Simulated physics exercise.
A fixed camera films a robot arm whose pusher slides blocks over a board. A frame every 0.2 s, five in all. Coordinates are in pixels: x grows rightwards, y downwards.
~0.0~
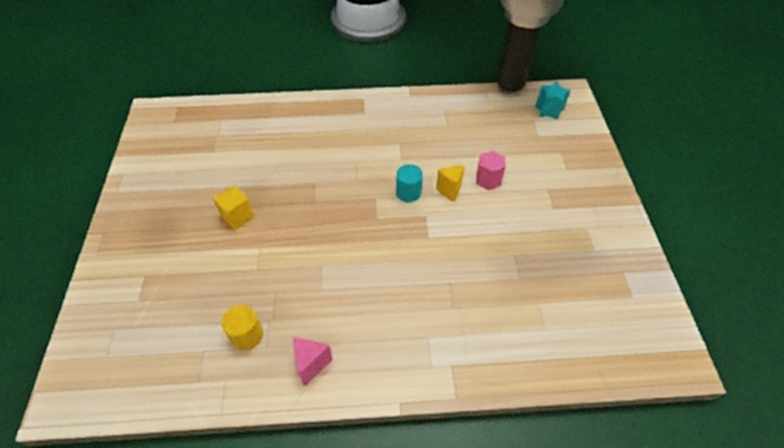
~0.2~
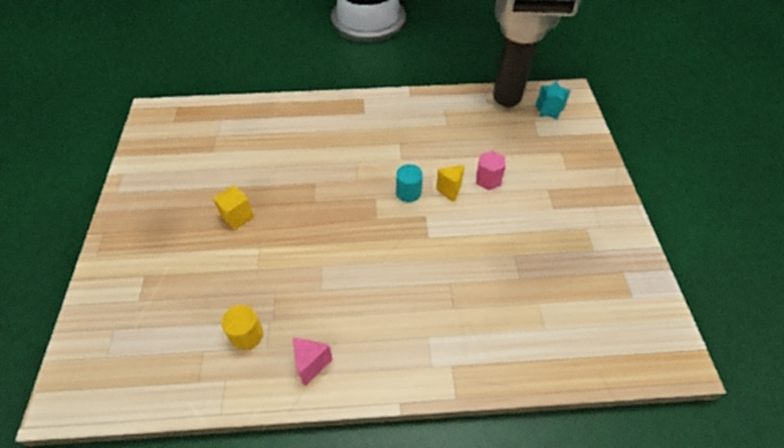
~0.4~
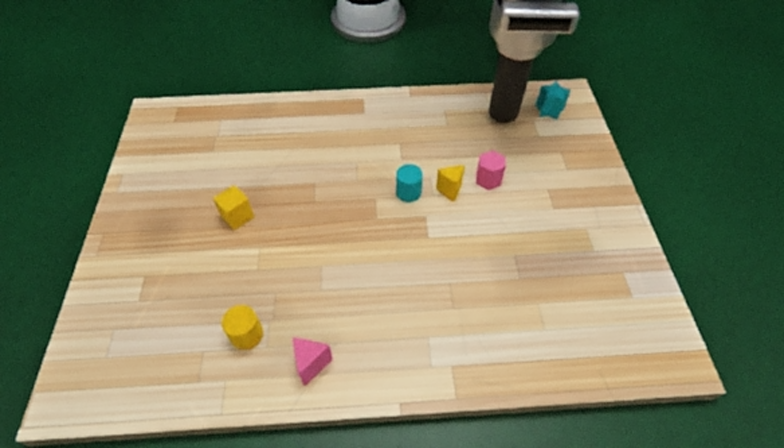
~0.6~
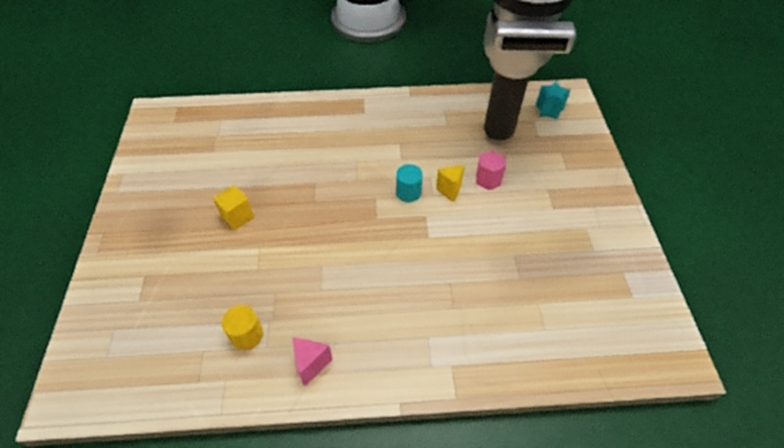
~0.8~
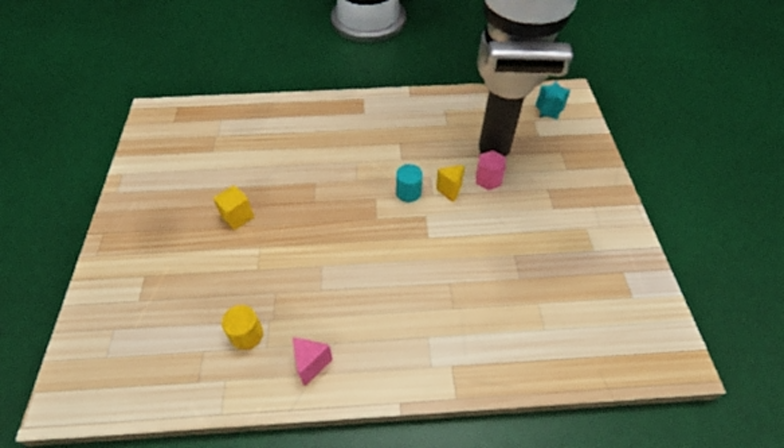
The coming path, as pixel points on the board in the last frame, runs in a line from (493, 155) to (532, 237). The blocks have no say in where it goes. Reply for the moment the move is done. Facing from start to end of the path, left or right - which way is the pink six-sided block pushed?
It's set to shift right.
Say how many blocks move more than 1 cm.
Expect one.
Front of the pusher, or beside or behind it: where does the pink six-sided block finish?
It falls back or aside.
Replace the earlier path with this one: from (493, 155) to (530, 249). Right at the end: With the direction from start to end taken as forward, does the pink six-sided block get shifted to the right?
It seems so.
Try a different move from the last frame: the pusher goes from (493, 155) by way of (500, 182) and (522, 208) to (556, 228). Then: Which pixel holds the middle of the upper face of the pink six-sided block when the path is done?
For the centre of its top, I'd go with (494, 193).
What follows on the original path. One third of the way, pusher at (506, 175); pink six-sided block at (491, 178), turned 15° clockwise.
Two thirds of the way, pusher at (520, 203); pink six-sided block at (488, 184), turned 35° clockwise.
At the end, pusher at (535, 232); yellow triangular block in place; pink six-sided block at (488, 184), turned 35° clockwise.
